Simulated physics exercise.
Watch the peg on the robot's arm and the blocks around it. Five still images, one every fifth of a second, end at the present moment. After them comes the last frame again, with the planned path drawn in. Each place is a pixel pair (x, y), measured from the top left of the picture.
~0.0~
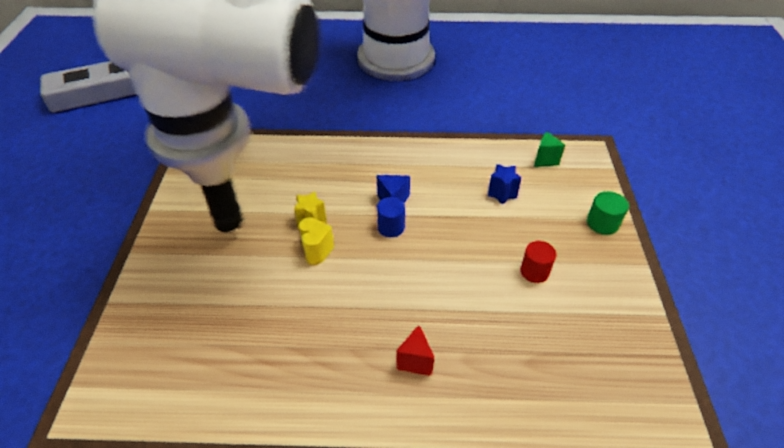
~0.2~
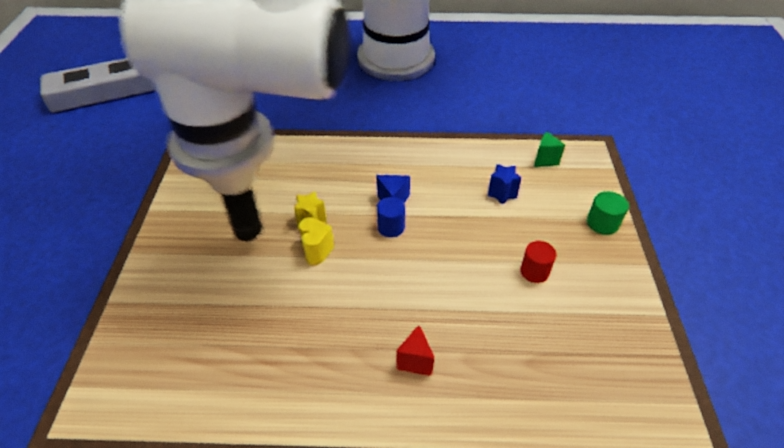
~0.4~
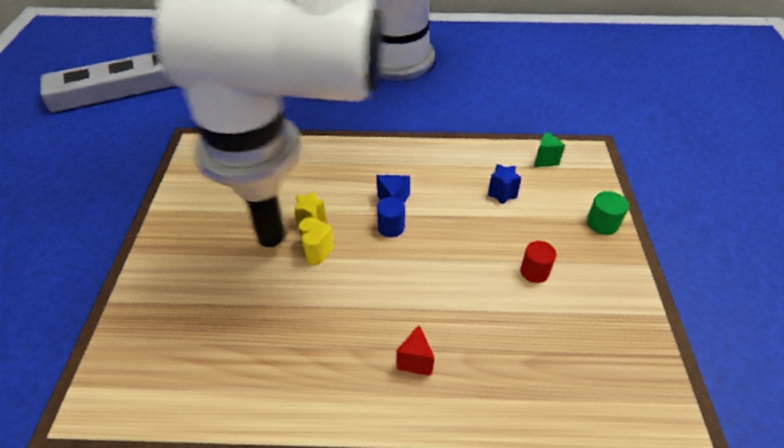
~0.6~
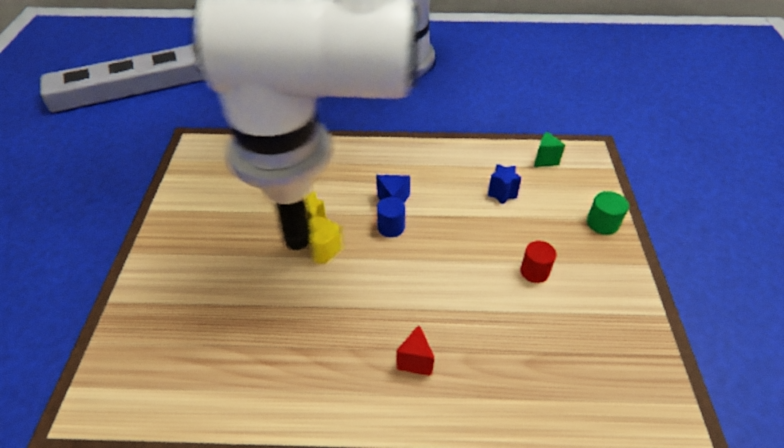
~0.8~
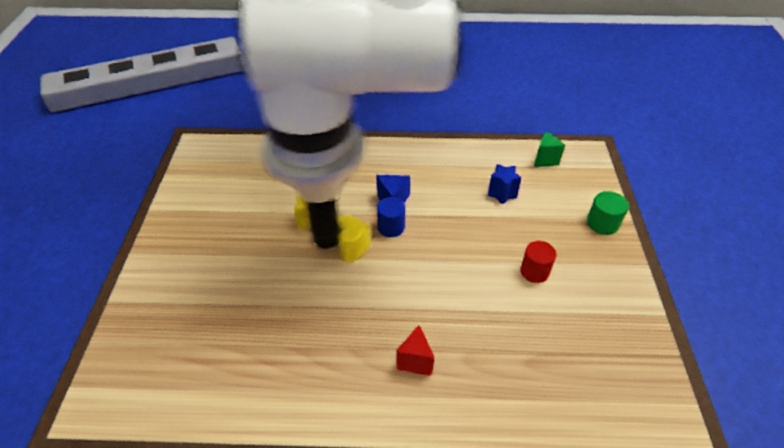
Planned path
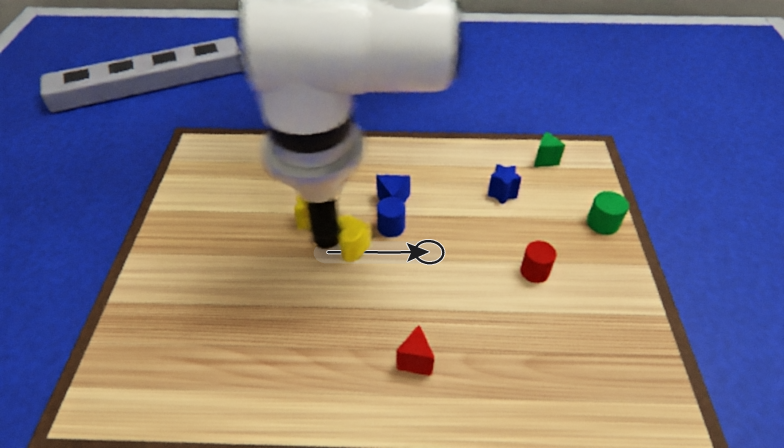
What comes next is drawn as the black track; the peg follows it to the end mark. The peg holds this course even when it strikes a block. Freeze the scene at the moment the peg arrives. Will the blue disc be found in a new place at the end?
Yes, it checks out.
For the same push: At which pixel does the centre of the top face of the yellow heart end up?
It will end up at (452, 222).
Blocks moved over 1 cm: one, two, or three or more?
Two of them.
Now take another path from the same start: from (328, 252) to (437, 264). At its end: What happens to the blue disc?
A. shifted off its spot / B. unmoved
A - shifted off its spot.
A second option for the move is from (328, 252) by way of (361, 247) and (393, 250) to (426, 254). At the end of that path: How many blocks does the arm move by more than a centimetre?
Two will move.
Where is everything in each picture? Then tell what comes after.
The first picture shows peg tip (229, 223); block tops, yellow star (308, 202); yellow heart (314, 230); blue disc (391, 207).
The second picture shows peg (249, 231); blocks unchanged.
The third picture shows peg (272, 238); blocks unchanged.
The fourth picture shows peg (298, 240); yellow heart (323, 229).
The fifth picture shows peg (326, 239); yellow star partly hidden; yellow heart (351, 227); blue disc (391, 207).
Path on the board, straight from (328, 252) to (429, 252).
What follows on the original path. One third of the way, peg (361, 239); yellow heart (386, 226).
Two thirds of the way, peg (396, 239); yellow heart (420, 225); blue disc (404, 203).
At the end, peg (430, 239); yellow star in place; yellow heart (452, 222), turned 20° anticlockwise; blue disc (404, 203).
